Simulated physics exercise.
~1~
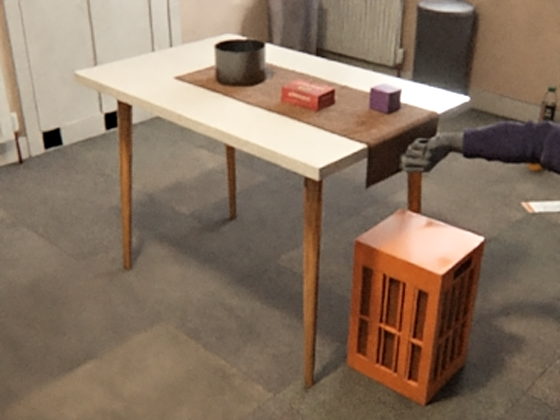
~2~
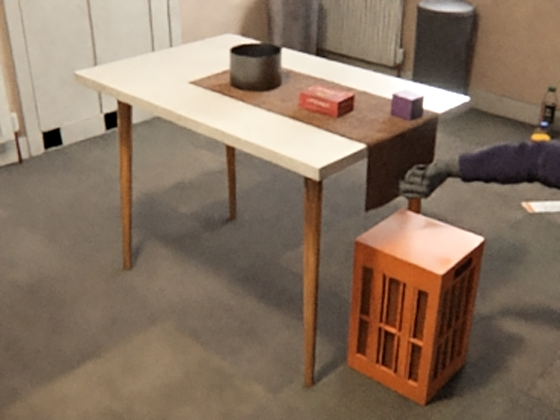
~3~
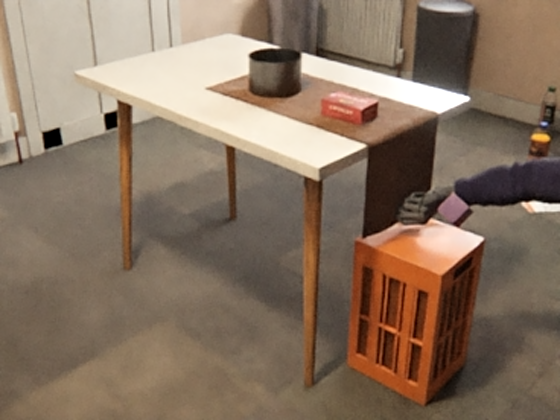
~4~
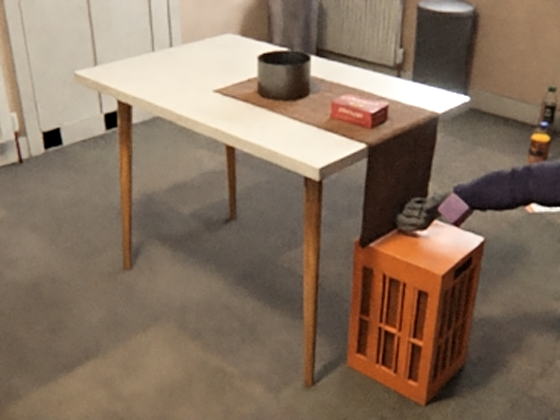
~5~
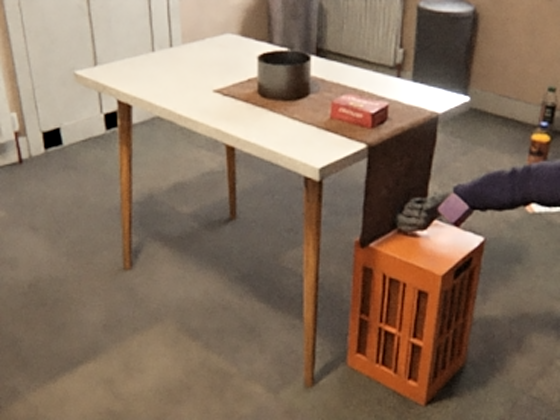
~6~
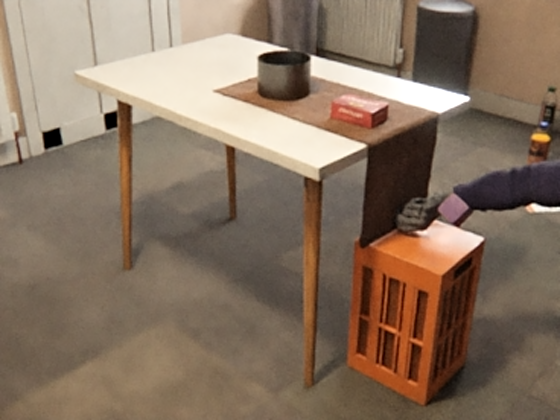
A brown tablecloth lies across one end of a white table with wooden legs, seen from slightly above in a grey-floored room, with a dark pot, a red packet and a purple block on it. At the right, a gloved hand in a dark sleeve grips its hanging end above an orange crate. The hand draws the cloth down, and all three objects ride along toward the near right edge. The purple block goes over the edge as the hem reaches the crate. After a last small slide, the pot and packet rest on the table, the hand still holding the hem.
